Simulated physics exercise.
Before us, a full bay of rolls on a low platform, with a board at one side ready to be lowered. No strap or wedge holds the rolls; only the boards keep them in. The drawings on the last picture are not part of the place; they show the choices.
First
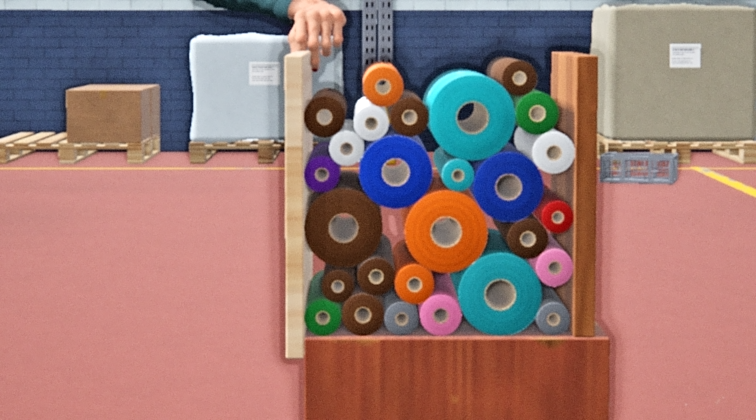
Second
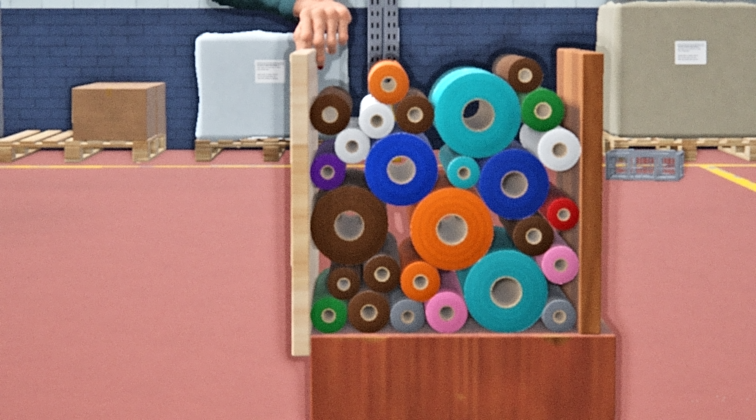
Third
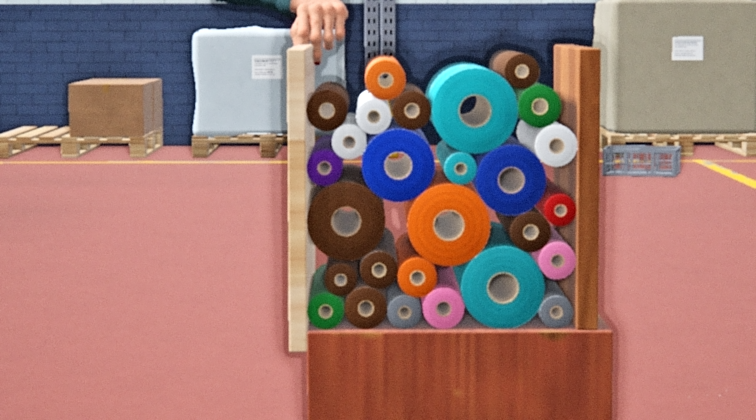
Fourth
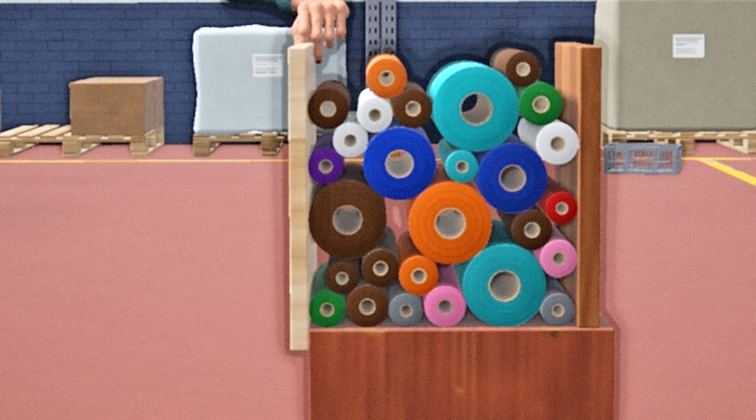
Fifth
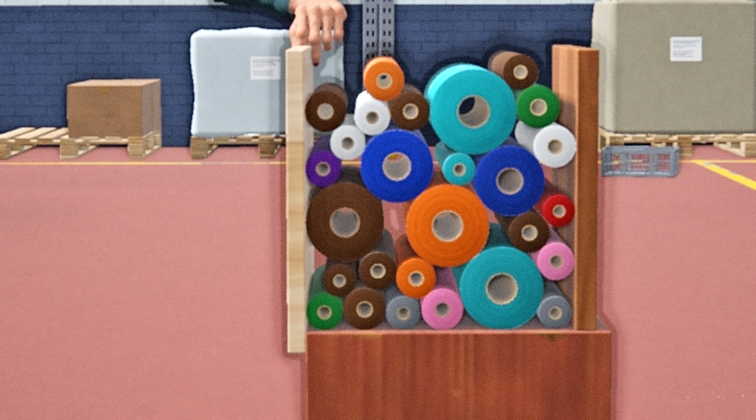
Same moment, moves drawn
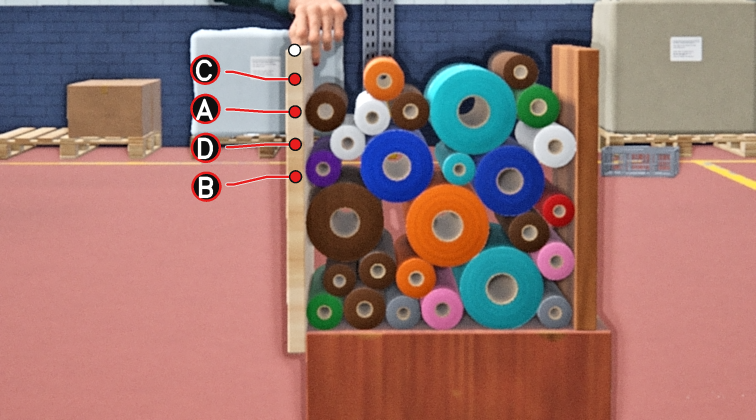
To begin with, rolls in many colours fill a bay on a low reddish-brown platform, packed between two upright boards, while a hand rests on top of the pale left board. The view shifts very slightly, but the hand, the boards and the stacked rolls stay in place throughout.
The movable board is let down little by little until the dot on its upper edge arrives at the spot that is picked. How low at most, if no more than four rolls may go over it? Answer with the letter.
Down to B.
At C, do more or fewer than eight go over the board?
At C, fewer than eight.
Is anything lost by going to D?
No.
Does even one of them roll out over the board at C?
At C: No.
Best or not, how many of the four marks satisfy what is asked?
Four of the four.
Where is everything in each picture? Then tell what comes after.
A green roll (323, 318); a grey roll (553, 319); a pink roll (554, 268), in the first picture.
A pink roll (560, 265); a blue roll (401, 170), in the second picture.
A white roll (349, 142); an orange roll (386, 80), in the third picture.
Side board (304, 185); a green roll (327, 310), in the fourth picture.
A grey roll (555, 313); a pink roll (556, 261); a blue roll (397, 166), in the fifth picture.
On the marked copy, A at (295, 112); B at (296, 177); C at (295, 79); D at (295, 144); the white dot at (295, 50).
Taking B. A third of the way, top of the board (305, 109).
Two thirds of the way, top of the board (305, 174).
When it is over, top of the board (305, 176), one out over the board.
As for the rest, A none out over the board; C none out over the board; D none out over the board.
